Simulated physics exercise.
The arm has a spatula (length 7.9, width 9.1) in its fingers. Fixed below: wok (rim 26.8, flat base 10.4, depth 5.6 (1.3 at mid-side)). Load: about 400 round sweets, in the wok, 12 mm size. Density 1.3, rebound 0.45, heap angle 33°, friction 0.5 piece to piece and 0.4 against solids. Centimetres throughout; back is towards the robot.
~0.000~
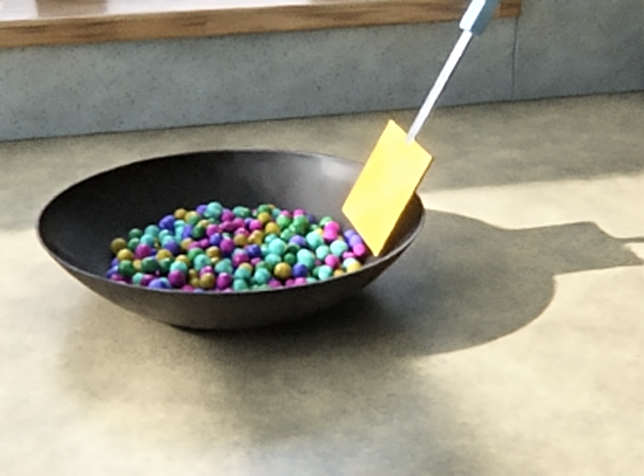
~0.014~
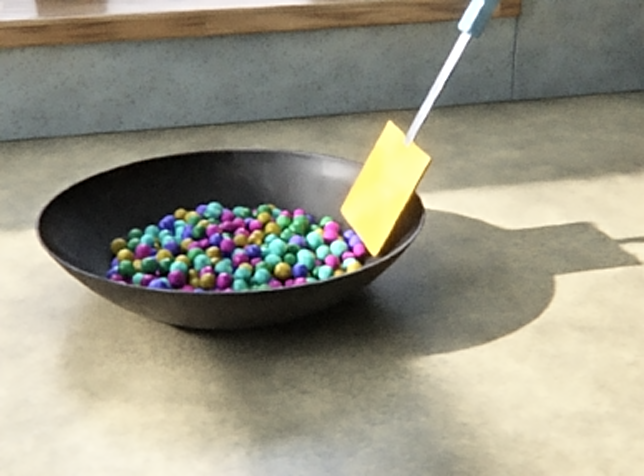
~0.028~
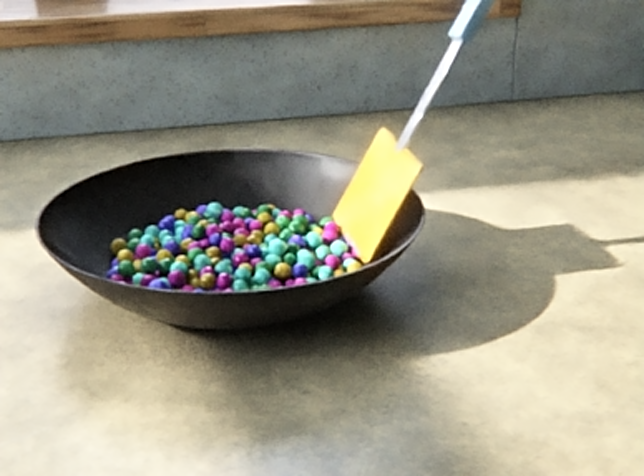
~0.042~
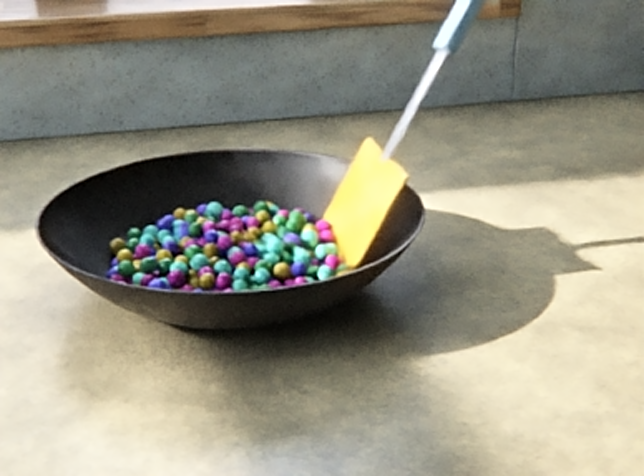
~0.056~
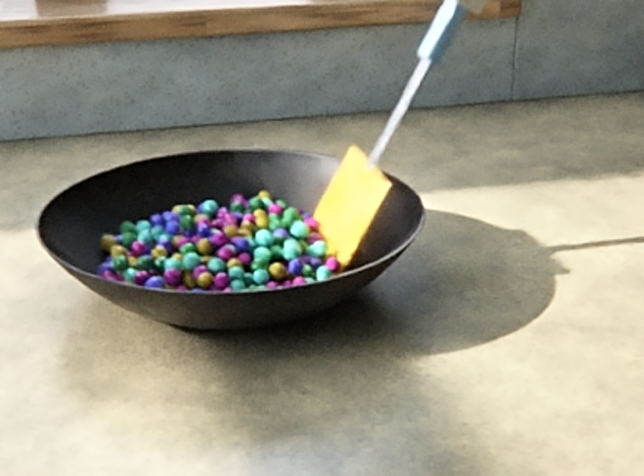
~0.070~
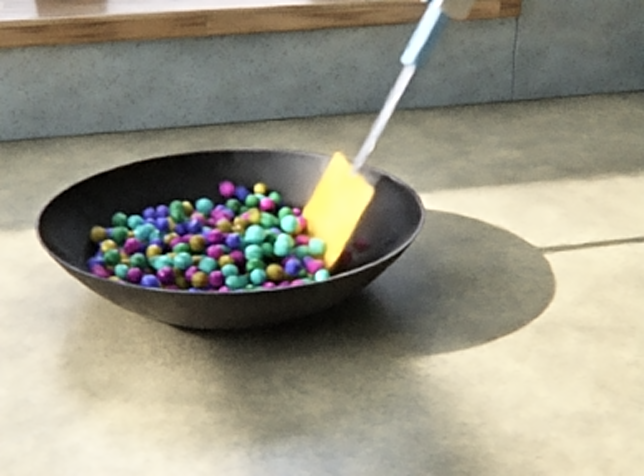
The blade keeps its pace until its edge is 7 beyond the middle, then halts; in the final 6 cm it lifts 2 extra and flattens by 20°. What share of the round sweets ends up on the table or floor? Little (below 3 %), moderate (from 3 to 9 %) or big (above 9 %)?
A big share, above 9 %, ends on the table or floor.
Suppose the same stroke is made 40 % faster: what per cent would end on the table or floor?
Then about 25 per cent.
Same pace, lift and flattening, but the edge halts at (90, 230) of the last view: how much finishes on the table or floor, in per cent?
Some 45 per cent.
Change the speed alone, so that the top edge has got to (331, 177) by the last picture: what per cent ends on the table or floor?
Some 30 per cent.
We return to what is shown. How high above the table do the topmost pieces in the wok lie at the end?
Roughly 7.0 cm.
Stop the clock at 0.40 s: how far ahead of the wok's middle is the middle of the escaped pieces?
Roughly 16 cm.
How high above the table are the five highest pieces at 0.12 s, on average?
About 5 cm.
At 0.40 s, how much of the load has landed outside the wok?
Some 15 per cent.
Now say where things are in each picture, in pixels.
In the first picture, spatula top edge at (411, 138), sloping 61°; upper third of the load around (236, 249), from x 115 to 360, top at y 210; 396 in the wok.
In the second picture, spatula top edge at (410, 139), sloping 61°; upper third of the load around (236, 249), from x 115 to 360, top at y 210.
In the third picture, spatula top edge at (401, 146), sloping 61°; upper third of the load around (238, 248), from x 115 to 360, top at y 210.
In the fourth picture, spatula top edge at (387, 156), sloping 61°; upper third of the load around (233, 245), from x 115 to 355, top at y 210.
In the fifth picture, spatula top edge at (371, 165), sloping 61°; upper third of the load around (222, 242), from x 110 to 355, top at y 200.
In the sixth picture, spatula top edge at (355, 171), sloping 61°; upper third of the load around (216, 239), from x 95 to 360, top at y 190; 396 in the wok.
By 0.12 s, sloping 61°, highest piece 6 above the table; 396 in the wok.
By 0.17 s, sloping 54°, highest piece 7 above the table; 395 in the wok, 1 on the blade or in flight.
By 0.40 s, sloping 41°, highest piece 7 above the table; 323 in the wok, 59 on the table or floor, 14 on the blade or in flight.
By 1.45 s, sloping 41°, highest piece 6 above the table; 322 in the wok, 74 on the table or floor.
Final count, 322 in the wok, 74 on the table or floor. That is 19 % on the table or floor.
